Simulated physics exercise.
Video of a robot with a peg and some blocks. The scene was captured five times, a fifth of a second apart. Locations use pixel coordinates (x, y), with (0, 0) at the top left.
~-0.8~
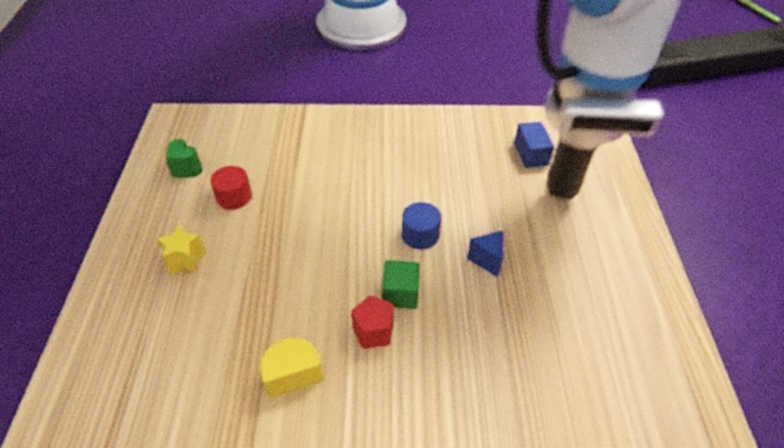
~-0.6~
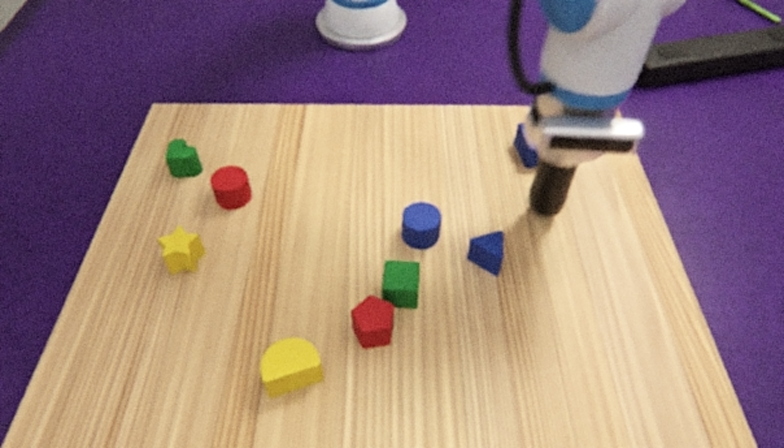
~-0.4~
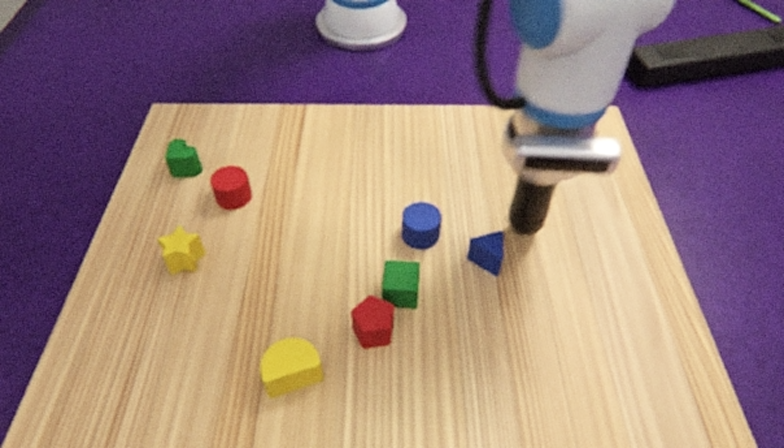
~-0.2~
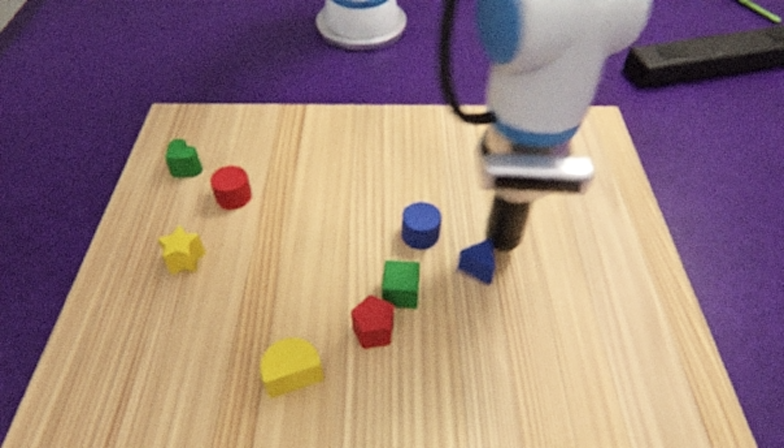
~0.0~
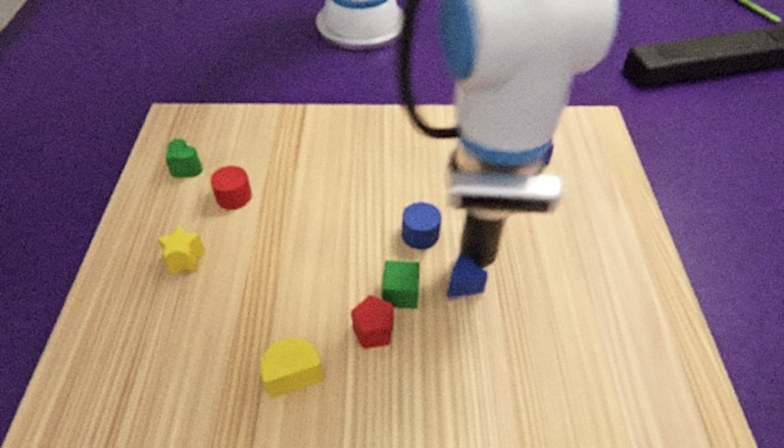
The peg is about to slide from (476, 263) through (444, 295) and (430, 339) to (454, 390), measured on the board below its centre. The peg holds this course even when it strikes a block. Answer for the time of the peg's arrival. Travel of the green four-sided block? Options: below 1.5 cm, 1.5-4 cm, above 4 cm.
Within 1.5 cm.
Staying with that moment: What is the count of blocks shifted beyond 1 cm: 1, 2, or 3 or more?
It's going to be one.
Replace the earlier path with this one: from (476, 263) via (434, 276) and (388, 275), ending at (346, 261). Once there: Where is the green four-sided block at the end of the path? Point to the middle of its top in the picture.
Final place: (359, 283).
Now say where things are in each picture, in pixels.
The first frame shows lower end of the peg (562, 188), tops of blocks, green four-sided block (401, 275), blue three-sided block (492, 242).
The second frame shows peg (545, 205), blocks as before.
The third frame shows peg (525, 222), blocks as before.
The fourth frame shows peg (503, 238), blue three-sided block (482, 251).
The fifth frame shows peg (478, 254), green four-sided block (401, 275), blue three-sided block (467, 268).
The first path, step by step. One third of the way, peg (445, 285); blue three-sided block (443, 305), turned 45° anticlockwise.
Two thirds of the way, peg (432, 331); blue three-sided block (431, 355), turned 45° anticlockwise.
At the end, peg (455, 381); green four-sided block not moved; blue three-sided block (437, 403).
